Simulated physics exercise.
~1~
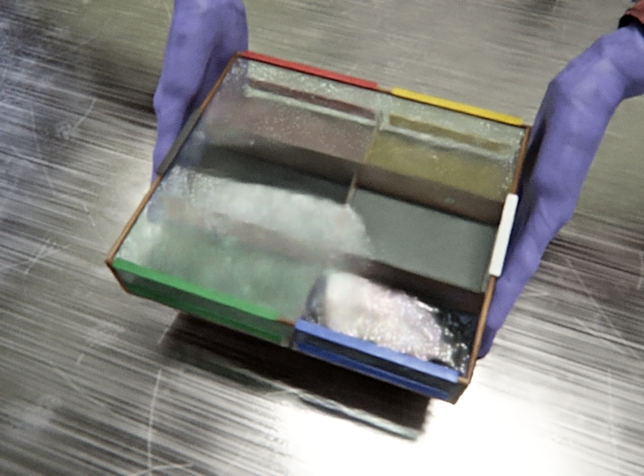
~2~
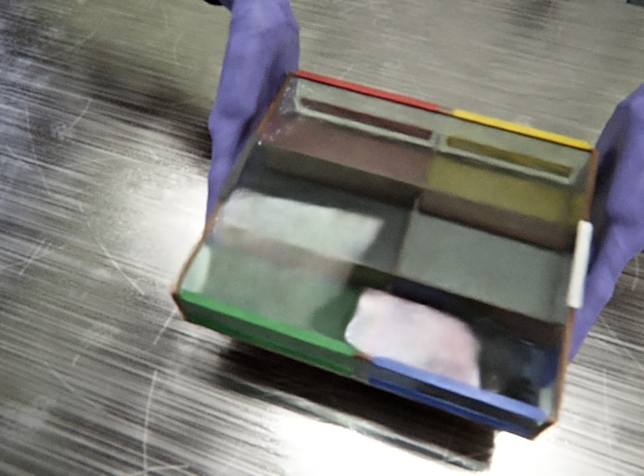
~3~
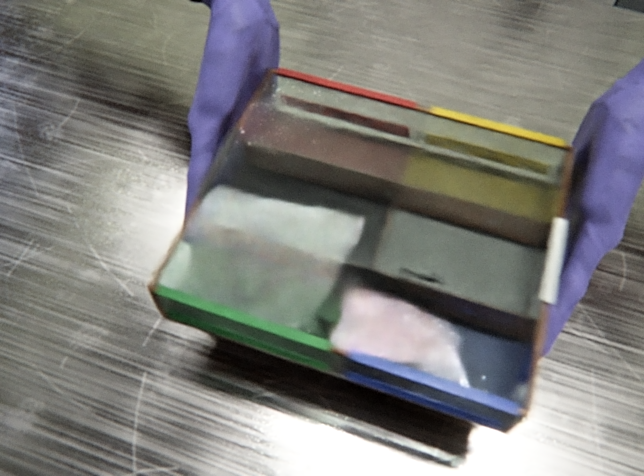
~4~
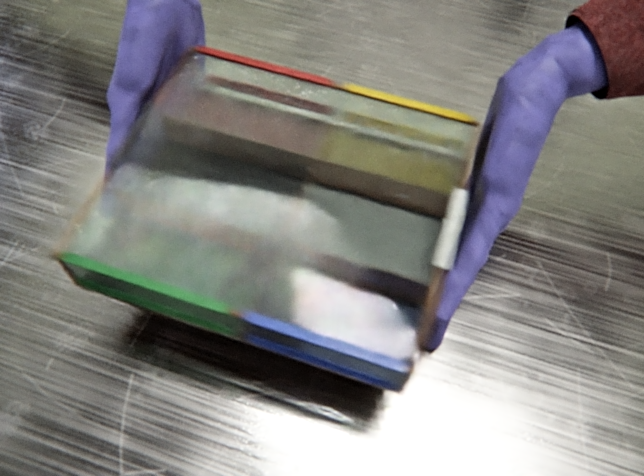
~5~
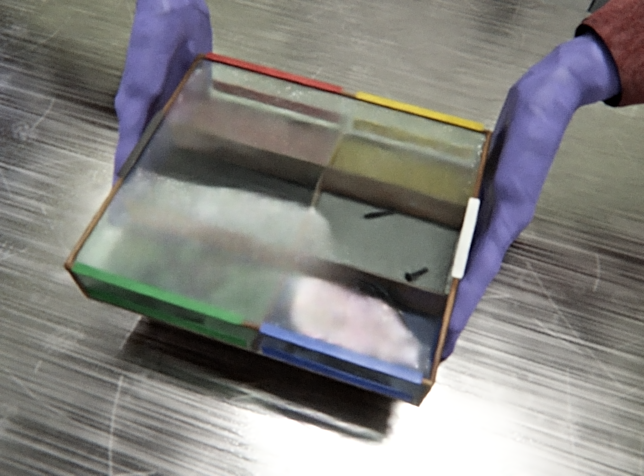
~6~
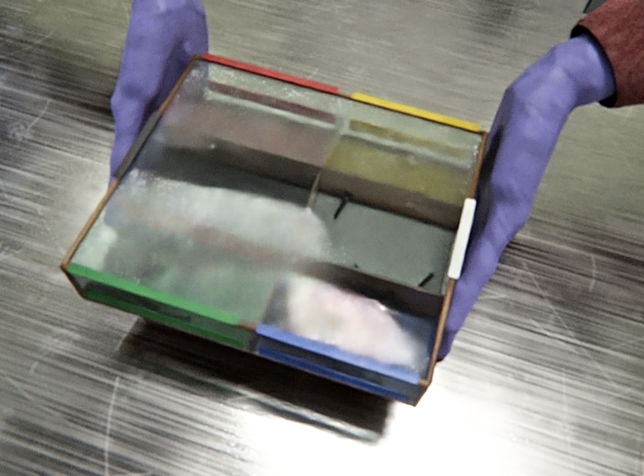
Purple-gloved hands shake a clear-lidded, divided box right and left above a shiny metal table.
